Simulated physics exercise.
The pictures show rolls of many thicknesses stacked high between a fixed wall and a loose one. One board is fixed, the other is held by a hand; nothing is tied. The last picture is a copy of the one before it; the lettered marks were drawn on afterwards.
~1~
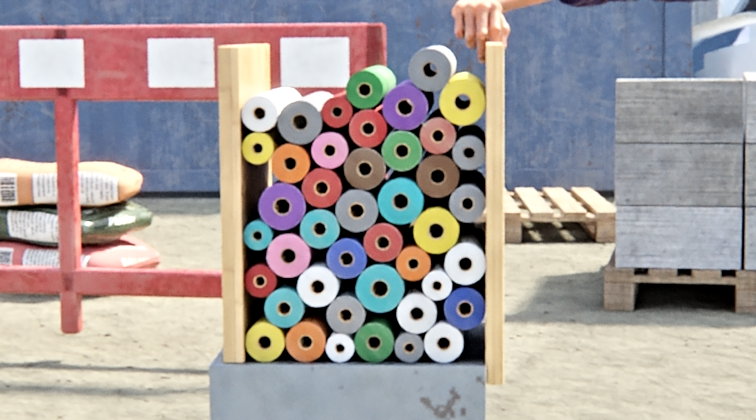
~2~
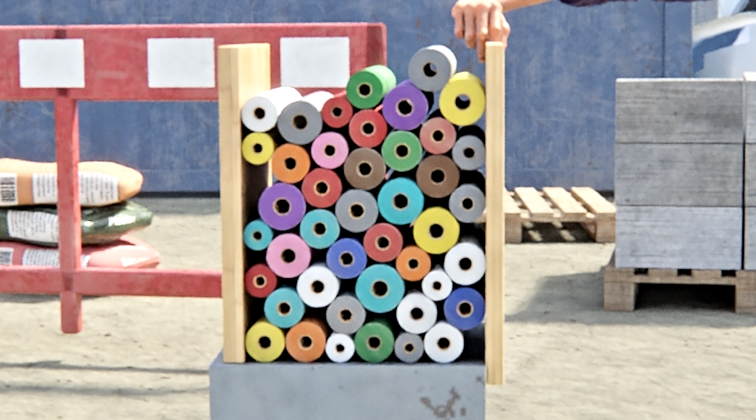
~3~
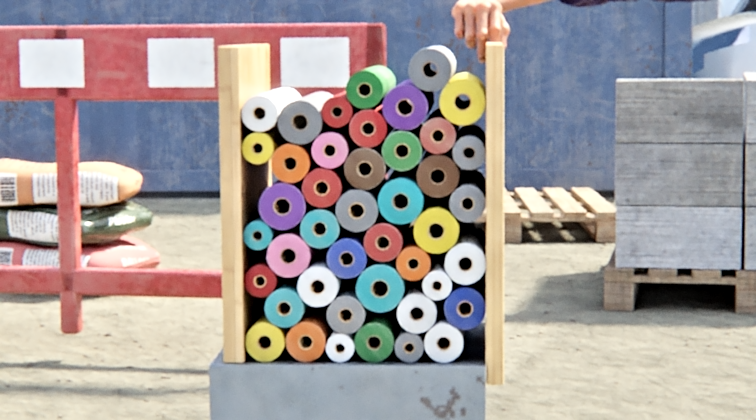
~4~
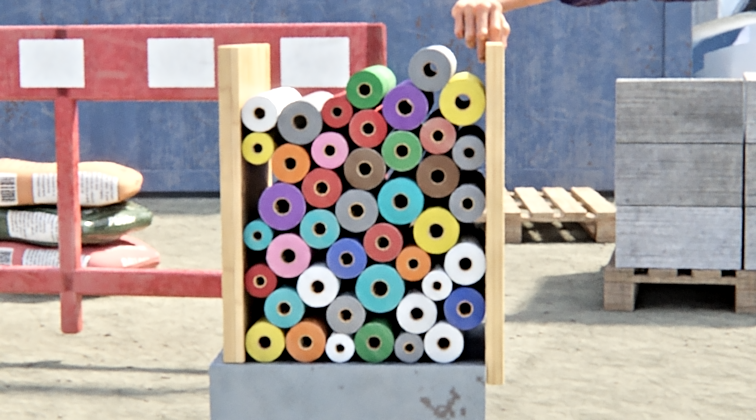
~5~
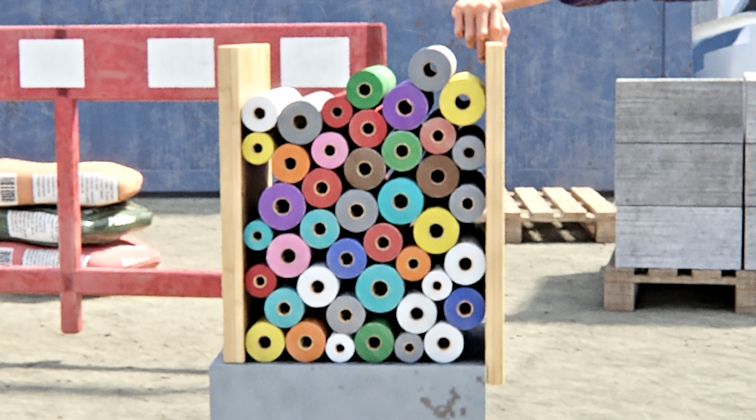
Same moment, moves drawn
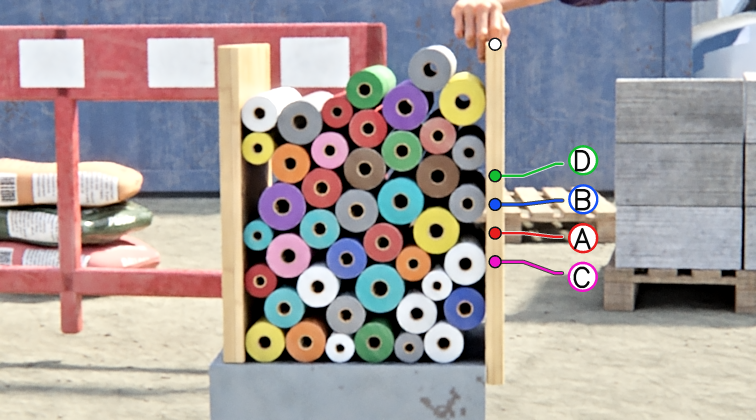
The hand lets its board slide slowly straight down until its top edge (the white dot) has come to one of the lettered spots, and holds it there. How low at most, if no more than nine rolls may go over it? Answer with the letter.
Mark A is as low as it can go.
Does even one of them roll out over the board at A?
At A: Yes.
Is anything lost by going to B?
Yes.
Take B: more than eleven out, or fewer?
At B, fewer than eleven.
On the marked copy, A at (495, 233); B at (495, 204); C at (495, 262); D at (495, 176); the white dot at (495, 44).
Following A. Soon after the start, top of the board (486, 125).
Later, top of the board (486, 214).
In the end, top of the board (486, 232), seven out over the board.
As for the rest, B about five out over the board; C more than nine out over the board; D about four out over the board.
